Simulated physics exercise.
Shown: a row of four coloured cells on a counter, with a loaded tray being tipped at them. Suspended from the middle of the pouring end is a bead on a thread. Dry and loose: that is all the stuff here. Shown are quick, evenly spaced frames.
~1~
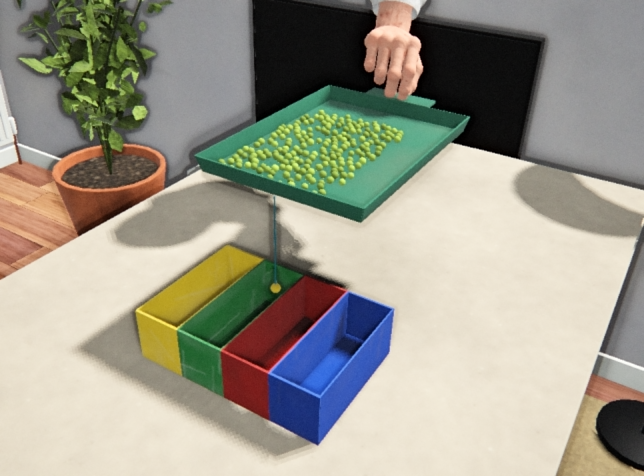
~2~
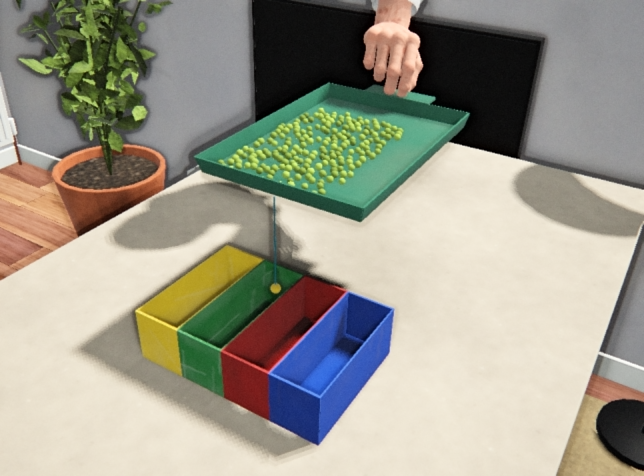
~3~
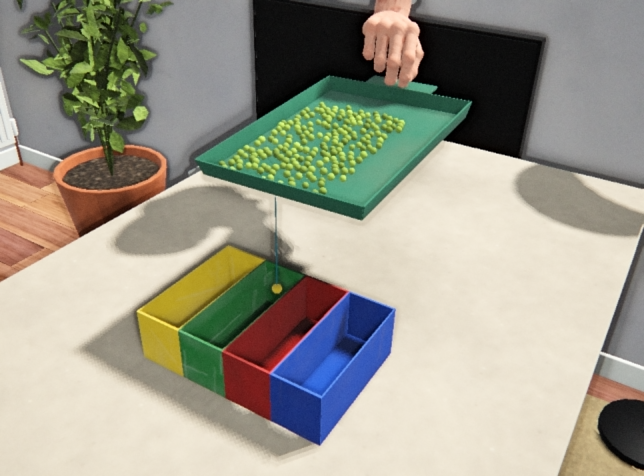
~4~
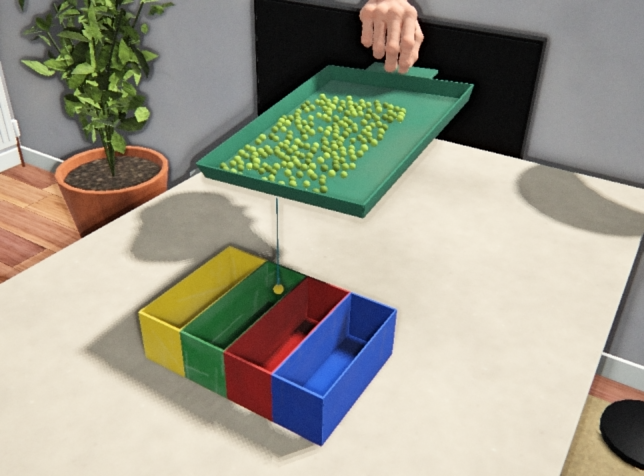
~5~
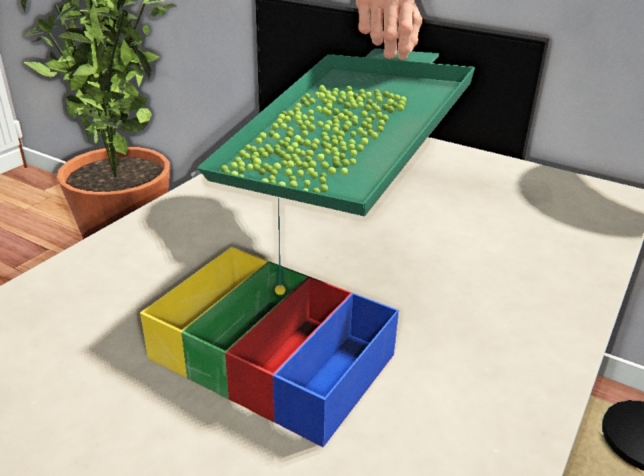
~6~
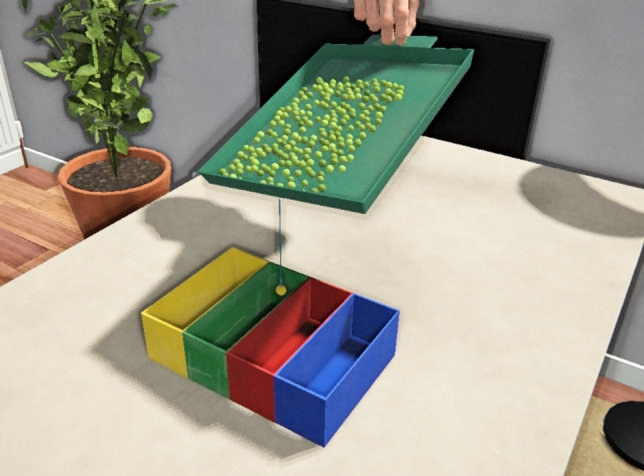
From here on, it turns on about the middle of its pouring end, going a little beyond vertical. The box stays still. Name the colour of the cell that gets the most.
It is the yellow one.
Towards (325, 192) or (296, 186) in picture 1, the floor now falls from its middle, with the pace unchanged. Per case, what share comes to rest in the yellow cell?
Shares: 0 %, then 10 %.
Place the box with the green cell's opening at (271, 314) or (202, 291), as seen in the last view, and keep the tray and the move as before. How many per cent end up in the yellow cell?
The first try gives 40 per cent, the second 10 per cent.
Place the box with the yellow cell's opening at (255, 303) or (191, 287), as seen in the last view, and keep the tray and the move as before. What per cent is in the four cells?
You'd get near 10 percent first and near 100 percent next.
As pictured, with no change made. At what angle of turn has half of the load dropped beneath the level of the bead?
105° or so.
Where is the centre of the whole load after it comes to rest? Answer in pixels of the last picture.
Once it all stops, the middle lies near (207, 329).
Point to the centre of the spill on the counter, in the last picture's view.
Centre at rest: About (141, 311).
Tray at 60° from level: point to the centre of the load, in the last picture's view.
The load is centred about (248, 157).
Soon, tray tipped steeply; nearly all on the tray; a stray few in the yellow cell; a stray few falling or outside the box.
A while on, tray tipped right over; about half on the tray; a small part in the yellow cell; a stray few in the green cell; about a third falling or outside the box.
Towards the end, tray tipped past a quarter turn; most in the yellow cell; a small part in the green cell; a stray few in the red cell; a small part falling or outside the box.
Finally, tray tipped past a quarter turn; most in the yellow cell; a small part in the green cell; a stray few in the red cell; none in the blue cell; a small part outside the box.
